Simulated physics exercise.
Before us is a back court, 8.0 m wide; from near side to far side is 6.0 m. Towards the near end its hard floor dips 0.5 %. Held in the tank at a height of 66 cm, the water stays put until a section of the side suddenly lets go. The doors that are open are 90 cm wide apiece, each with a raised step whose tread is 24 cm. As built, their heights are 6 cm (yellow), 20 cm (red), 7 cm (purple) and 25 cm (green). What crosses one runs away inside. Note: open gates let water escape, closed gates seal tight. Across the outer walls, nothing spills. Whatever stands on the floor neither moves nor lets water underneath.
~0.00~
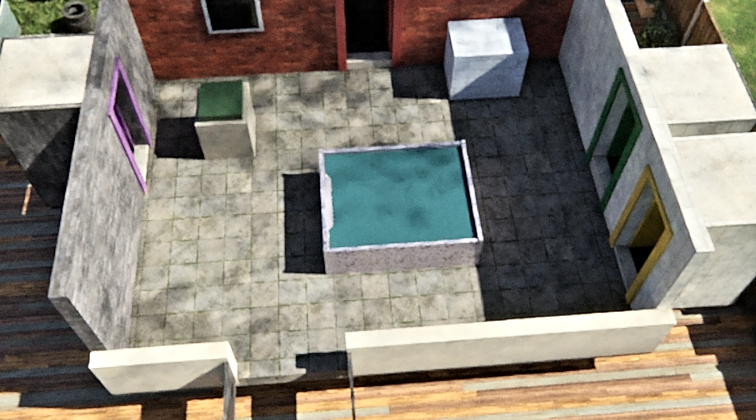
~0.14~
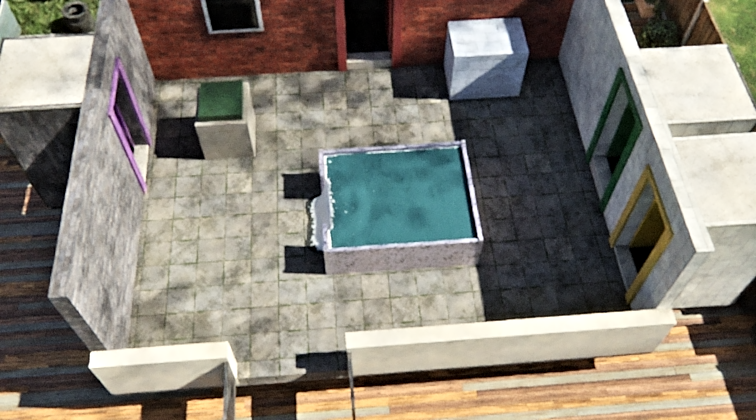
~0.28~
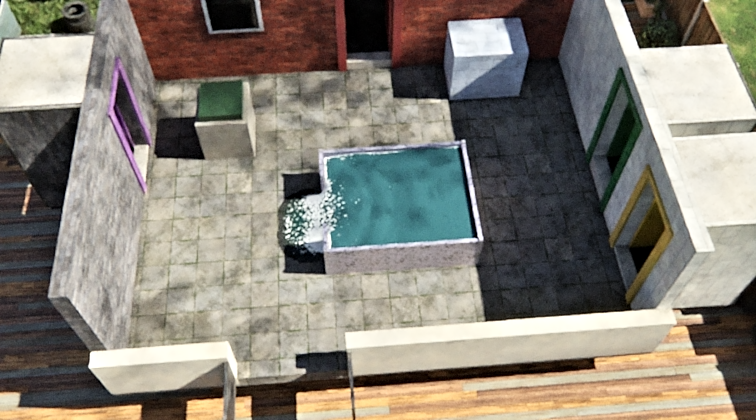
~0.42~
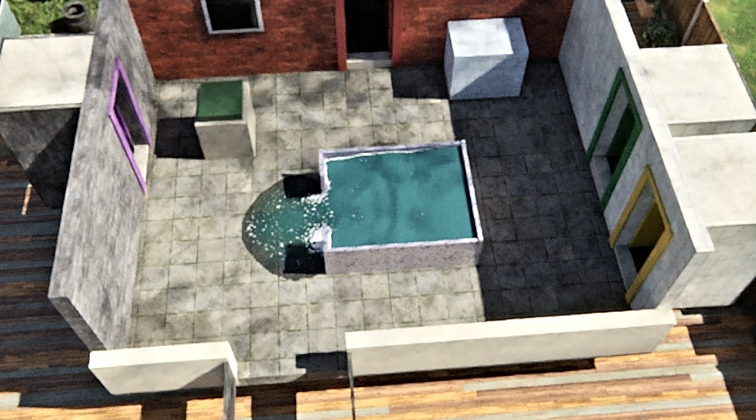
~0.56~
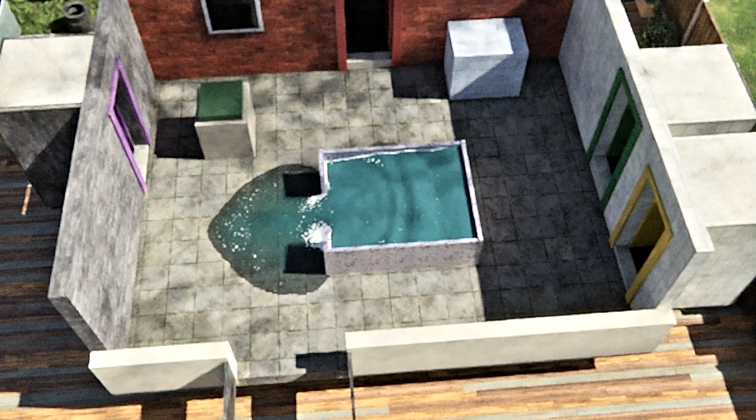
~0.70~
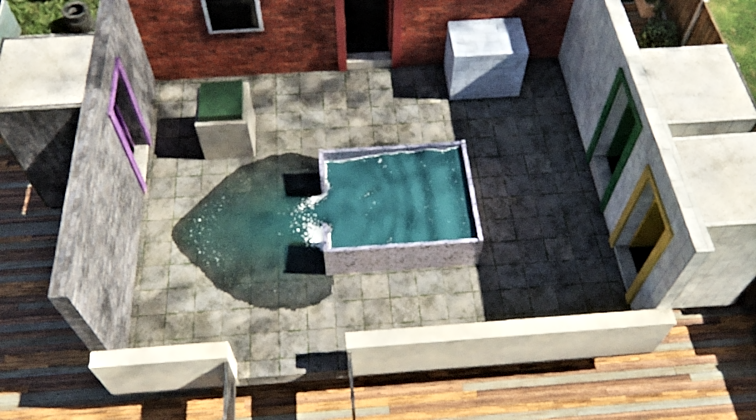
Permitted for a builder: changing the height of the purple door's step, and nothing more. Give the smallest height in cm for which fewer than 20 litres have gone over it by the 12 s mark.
About 20 cm.
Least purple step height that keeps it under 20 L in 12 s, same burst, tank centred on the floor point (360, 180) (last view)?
31 cm, give or take.
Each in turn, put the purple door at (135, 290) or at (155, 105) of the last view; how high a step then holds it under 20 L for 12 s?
Around 20 and 12.0 cm respectively.
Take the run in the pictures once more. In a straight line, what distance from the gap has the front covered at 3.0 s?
Distance from gap: Approx. 4.8 m.
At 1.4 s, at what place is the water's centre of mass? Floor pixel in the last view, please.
(355, 222) or so.
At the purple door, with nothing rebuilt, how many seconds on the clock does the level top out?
Near 2.2 seconds.
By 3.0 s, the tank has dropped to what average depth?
The mean depth is roughly 35 cm.
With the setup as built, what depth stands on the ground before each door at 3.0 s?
Yellow door 0 cm, red door 0 cm, purple door 20 cm, green door 0 cm.
After 1.4 s water covers 25 % of the floor, deepest (38 cm) near (320, 219); 9 cm at the purple door, 0 litres in over its 7 cm step.
After 3.0 s water covers 35 % of the floor, deepest (30 cm) near (126, 372); 20 cm at the purple door, 119 litres in over its 7 cm step.
After 12.0 s water covers 95 % of the floor, deepest (10 cm) near (126, 372); 8 cm at the purple door, 240 litres in over its 7 cm step.
At the purple door as built, the water arrived by 1.4 s and peaked near 23 cm at 2.2 s.
Run again over the same 12 s with other heights there, 33 litres in over 18 cm, 7 litres over 24 cm. The limit of 20 litres is kept from about 20 cm up.
